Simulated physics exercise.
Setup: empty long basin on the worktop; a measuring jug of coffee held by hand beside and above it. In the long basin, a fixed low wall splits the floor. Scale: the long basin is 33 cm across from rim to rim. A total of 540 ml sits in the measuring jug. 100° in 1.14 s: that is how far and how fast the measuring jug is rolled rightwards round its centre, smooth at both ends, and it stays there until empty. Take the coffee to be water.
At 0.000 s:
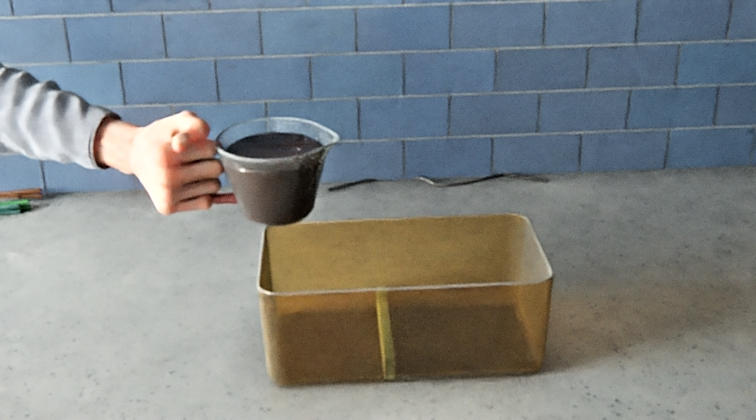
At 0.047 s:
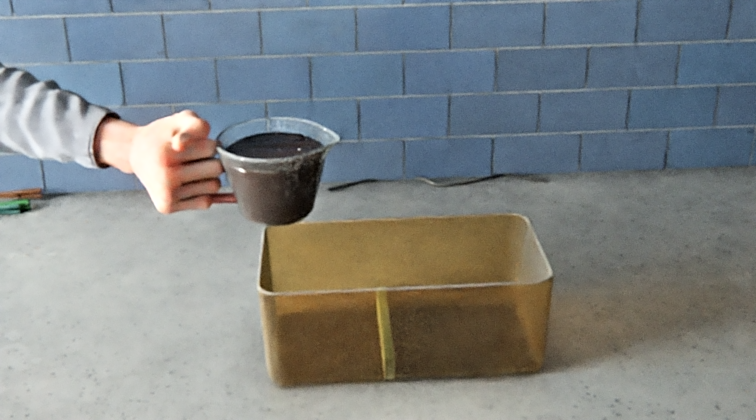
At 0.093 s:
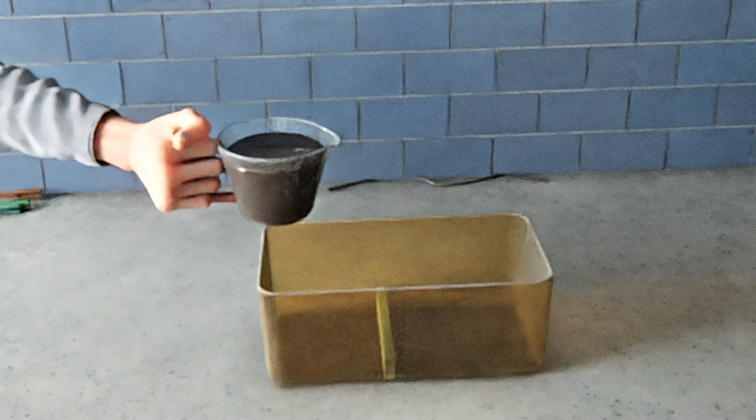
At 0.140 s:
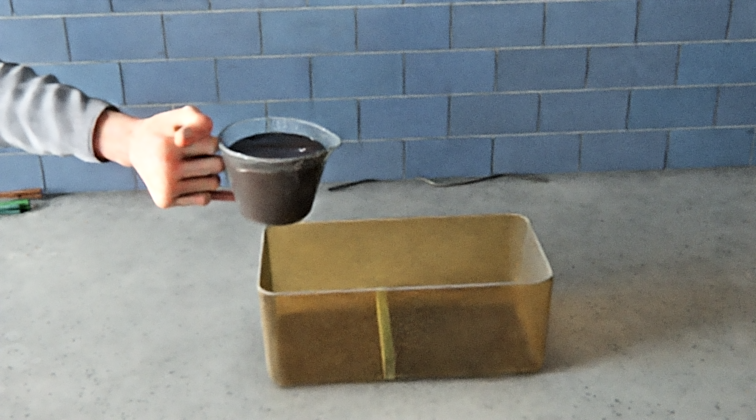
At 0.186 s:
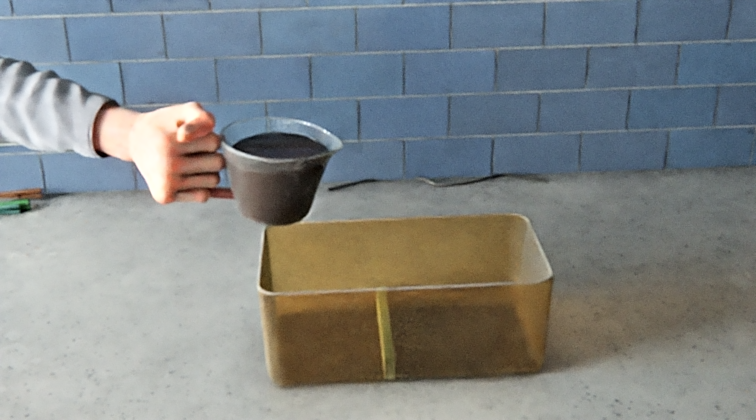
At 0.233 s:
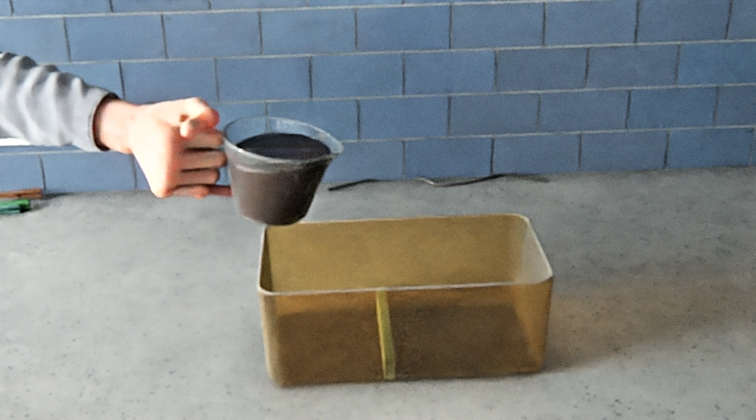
A hand held a clear jug of dark liquid above and to the left of an empty yellowish basin on a grey worktop, then tilted the jug slightly to the right.
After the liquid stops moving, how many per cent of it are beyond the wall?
About 68 per cent.
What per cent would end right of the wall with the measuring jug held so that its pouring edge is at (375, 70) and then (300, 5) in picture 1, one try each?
I'd expect close to 90 per cent and then close to 65 per cent.
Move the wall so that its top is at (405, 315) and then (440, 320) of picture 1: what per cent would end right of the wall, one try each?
Around 30 and 10 percent, in that order.
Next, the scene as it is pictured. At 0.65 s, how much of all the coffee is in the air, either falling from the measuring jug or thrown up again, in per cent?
Around 20 in a hundred.
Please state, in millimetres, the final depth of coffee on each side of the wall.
Final reading - left some 8 mm, right some 14 mm.
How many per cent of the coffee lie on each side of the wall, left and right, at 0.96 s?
About 20 left, about 62 right.
By 0.65 s the tilt is 62° and 64 per cent is still to pour, 2 is left of the wall and 14 right of it.
By 0.96 s the tilt is 94° and 10 per cent is still to pour, 20 is left of the wall and 63 right of it.
By 1.29 s the tilt is 100° and 0 per cent is still to pour, 32 is left of the wall and 68 right of it.
By 1.64 s the tilt is 100° and 0 per cent is still to pour, 32 is left of the wall and 68 right of it.
At rest 32 per cent lies left of the wall, 68 right of it and 0 outside.
